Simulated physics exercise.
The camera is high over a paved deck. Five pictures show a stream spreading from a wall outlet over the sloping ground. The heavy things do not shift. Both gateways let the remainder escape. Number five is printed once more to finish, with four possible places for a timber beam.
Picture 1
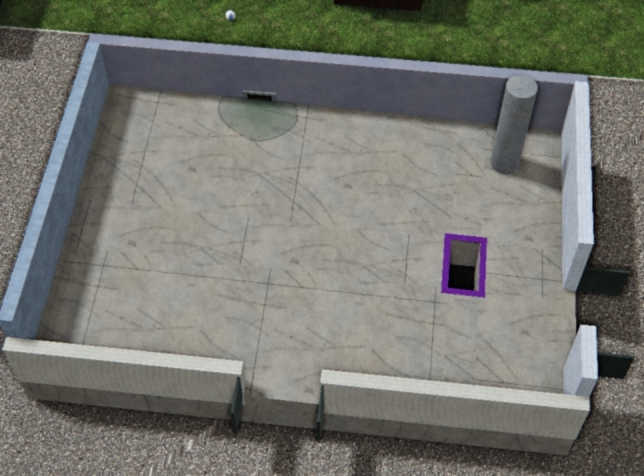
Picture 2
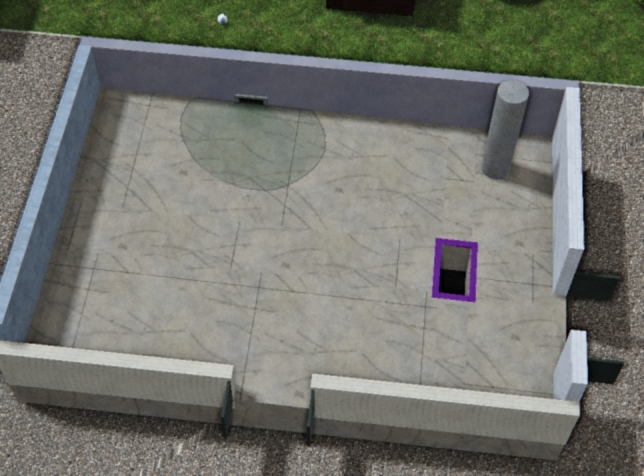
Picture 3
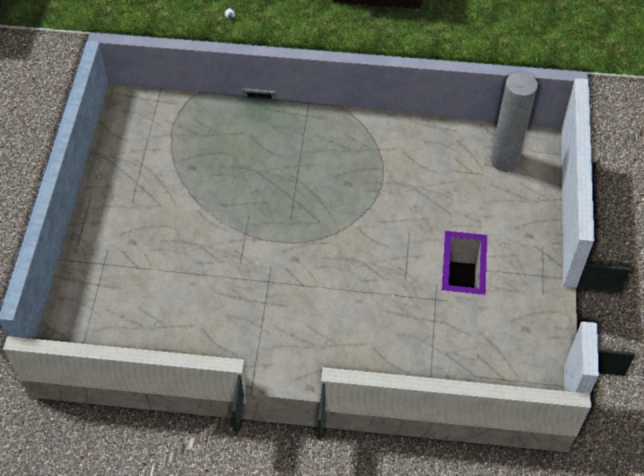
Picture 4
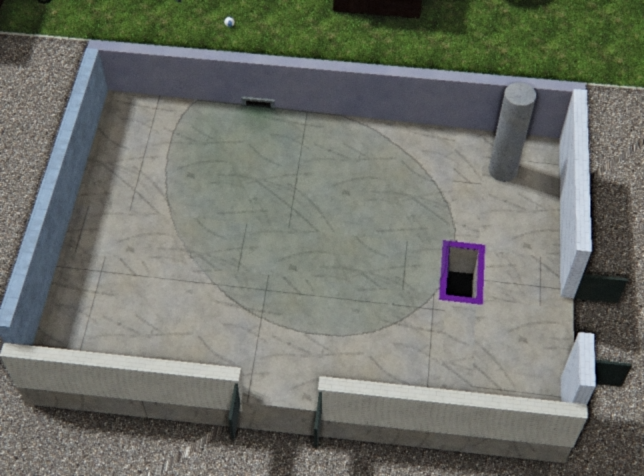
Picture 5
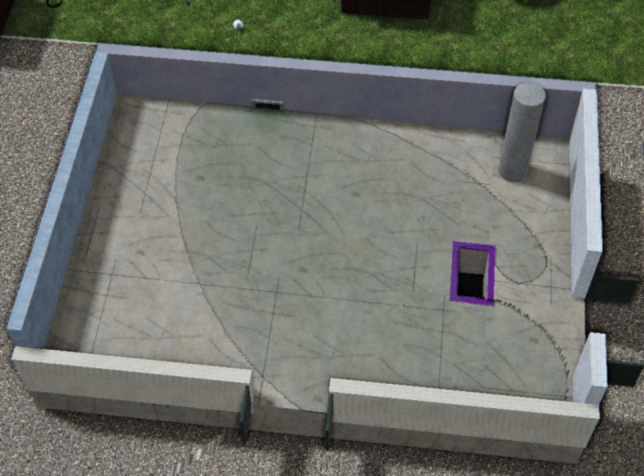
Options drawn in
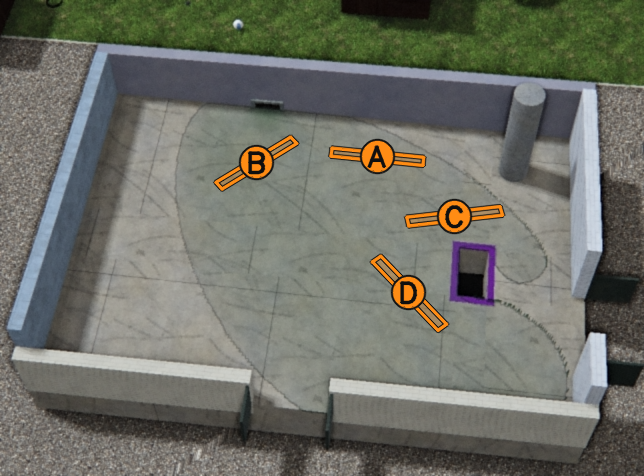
The clip opens on a walled paved deck seen from above, with a small patch of water by an outlet in the back wall. The water spreads steadily across the paving toward the front and right, passing the still-dry purple-edged gully, then surrounds much of it and enters it while reaching the front opening.
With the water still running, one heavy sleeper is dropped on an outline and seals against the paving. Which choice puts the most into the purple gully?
Place D.
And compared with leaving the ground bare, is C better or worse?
Place C is worse.
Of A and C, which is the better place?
A it is.
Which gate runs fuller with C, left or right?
The right gate.
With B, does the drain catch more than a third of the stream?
No.
On the marked copy, A from (331, 152) to (423, 161); B from (219, 185) to (293, 140); C from (407, 221) to (501, 210); D from (376, 259) to (442, 327).
If A is chosen, about 18 % of the stream runs into the purple gully, about 82 % out by the gates.
If B is chosen, about 15 % of the stream runs into the purple gully, about 84 % out by the gates.
If C is chosen, about 14 % of the stream runs into the purple gully, about 86 % out by the gates.
If D is chosen, about 23 % of the stream runs into the purple gully, about 77 % out by the gates.
